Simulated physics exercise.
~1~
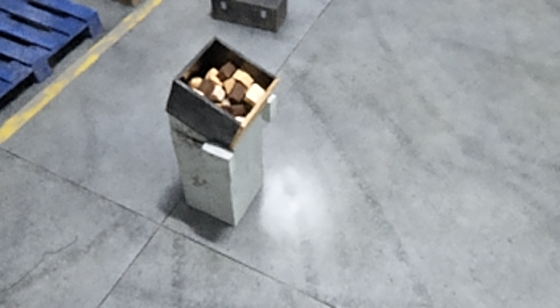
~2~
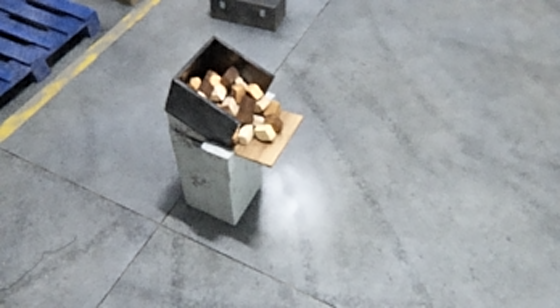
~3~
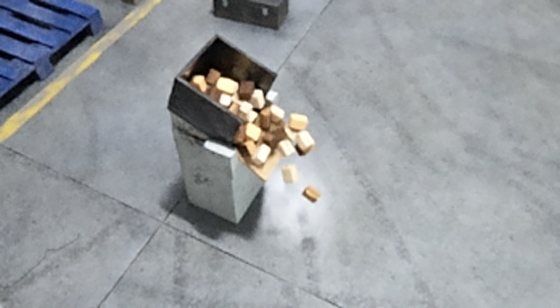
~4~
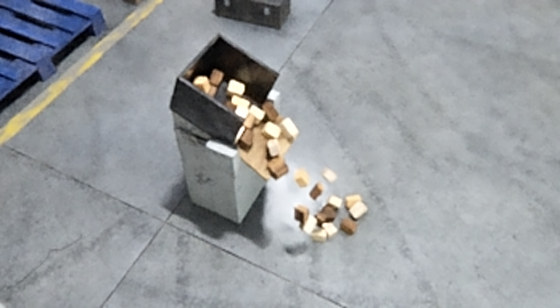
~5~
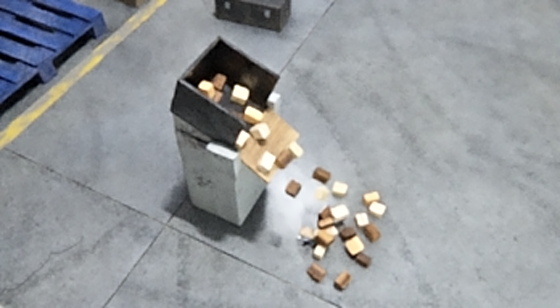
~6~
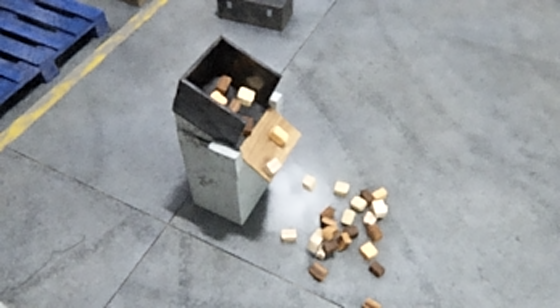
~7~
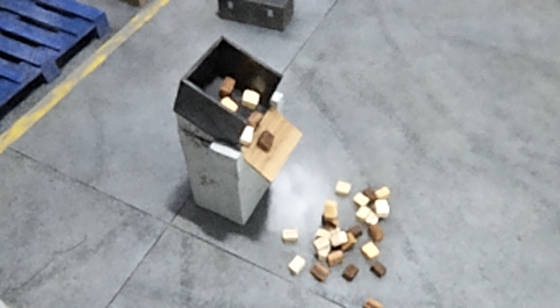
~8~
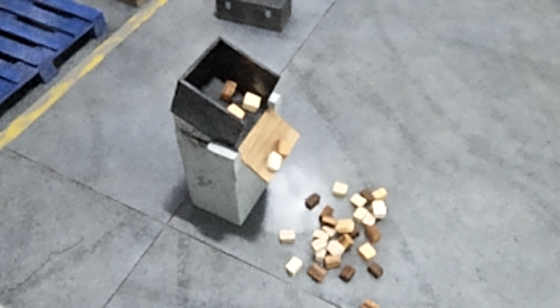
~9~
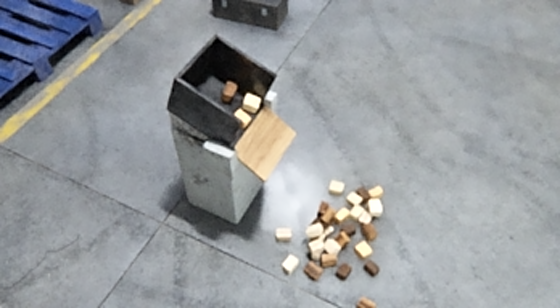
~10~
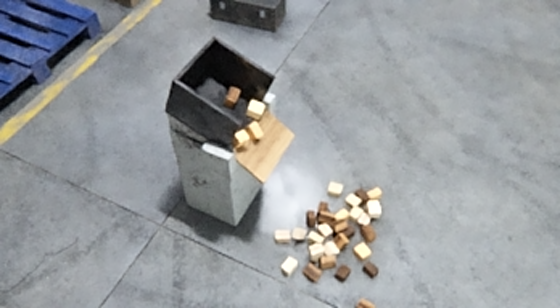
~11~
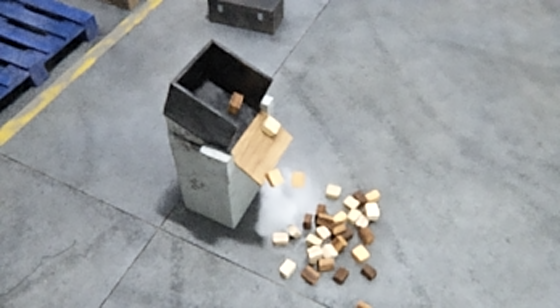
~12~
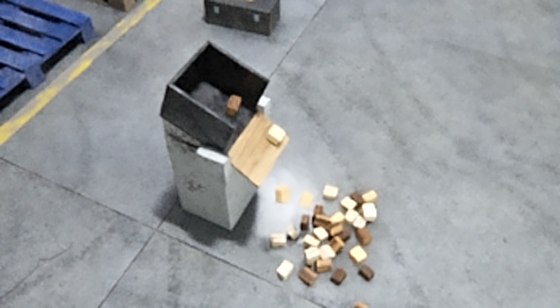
Wooden blocks tumble down the lowered flap from a black bin, leaving only a few behind.
